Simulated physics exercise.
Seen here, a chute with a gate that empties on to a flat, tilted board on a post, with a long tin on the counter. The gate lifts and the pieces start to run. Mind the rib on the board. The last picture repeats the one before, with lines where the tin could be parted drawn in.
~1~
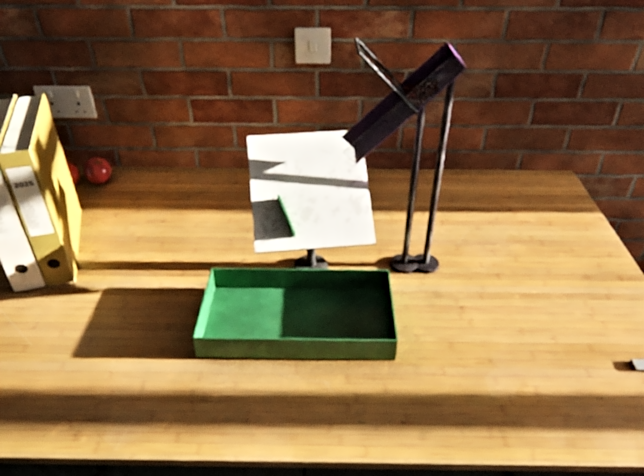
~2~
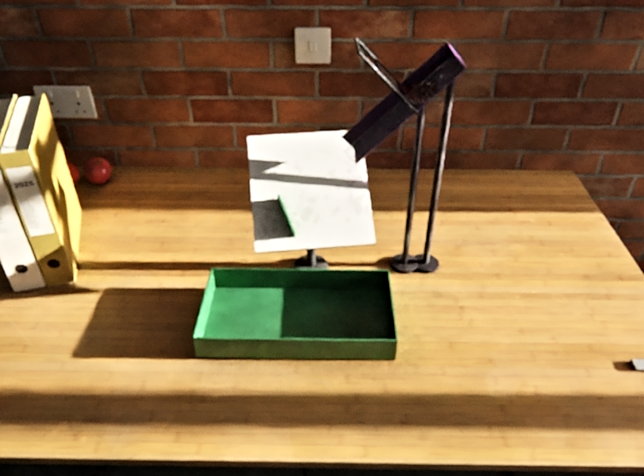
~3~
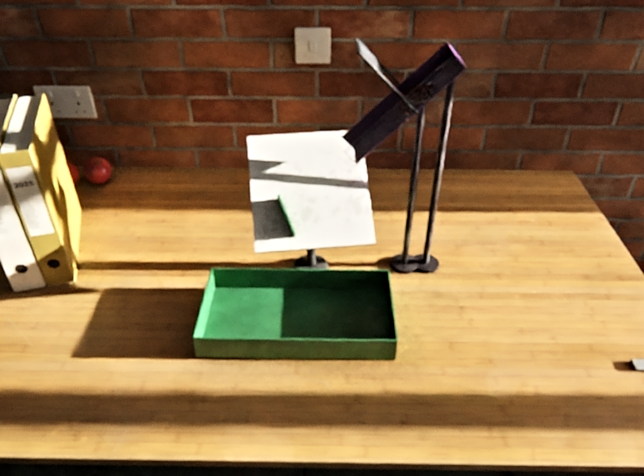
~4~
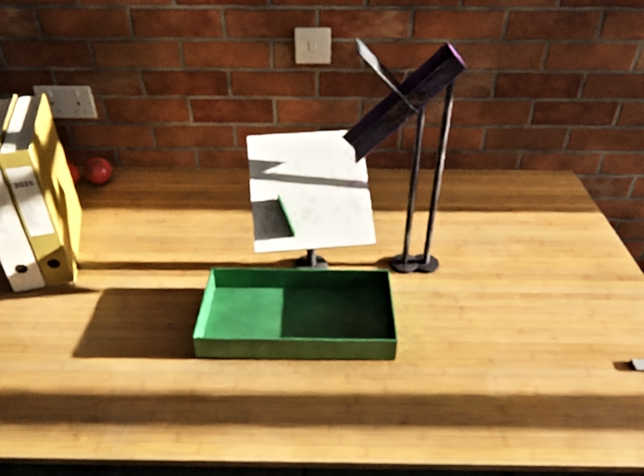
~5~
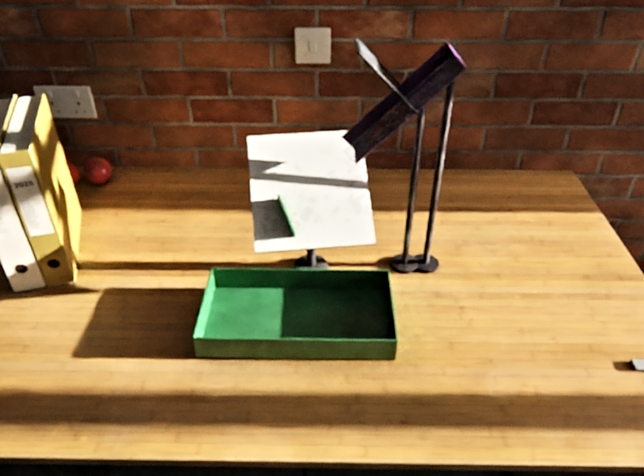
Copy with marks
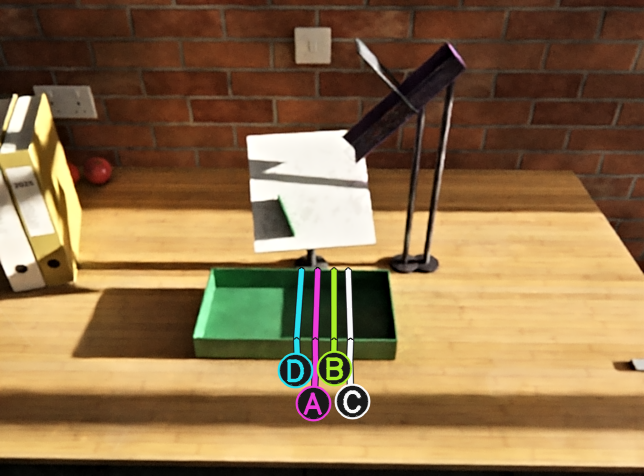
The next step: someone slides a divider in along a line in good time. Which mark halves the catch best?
Go for A.
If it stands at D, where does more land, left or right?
The right side.
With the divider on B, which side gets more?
More lands on the left.
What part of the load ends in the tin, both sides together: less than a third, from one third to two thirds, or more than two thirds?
More than two thirds.
On the marked copy, line A crosses the front rim at (315, 339); line B crosses the front rim at (334, 339); line C crosses the front rim at (350, 340); line D crosses the front rim at (296, 339).
For line A, of what is caught, roughly two thirds on the left of the divider, roughly a third on the right.
For line B, of what is caught, the larger part on the left of the divider, about a tenth on the right.
For line C, of what is caught, almost all on the left of the divider, about a tenth on the right.
For line D, of what is caught, about a tenth on the left of the divider, the larger part on the right.
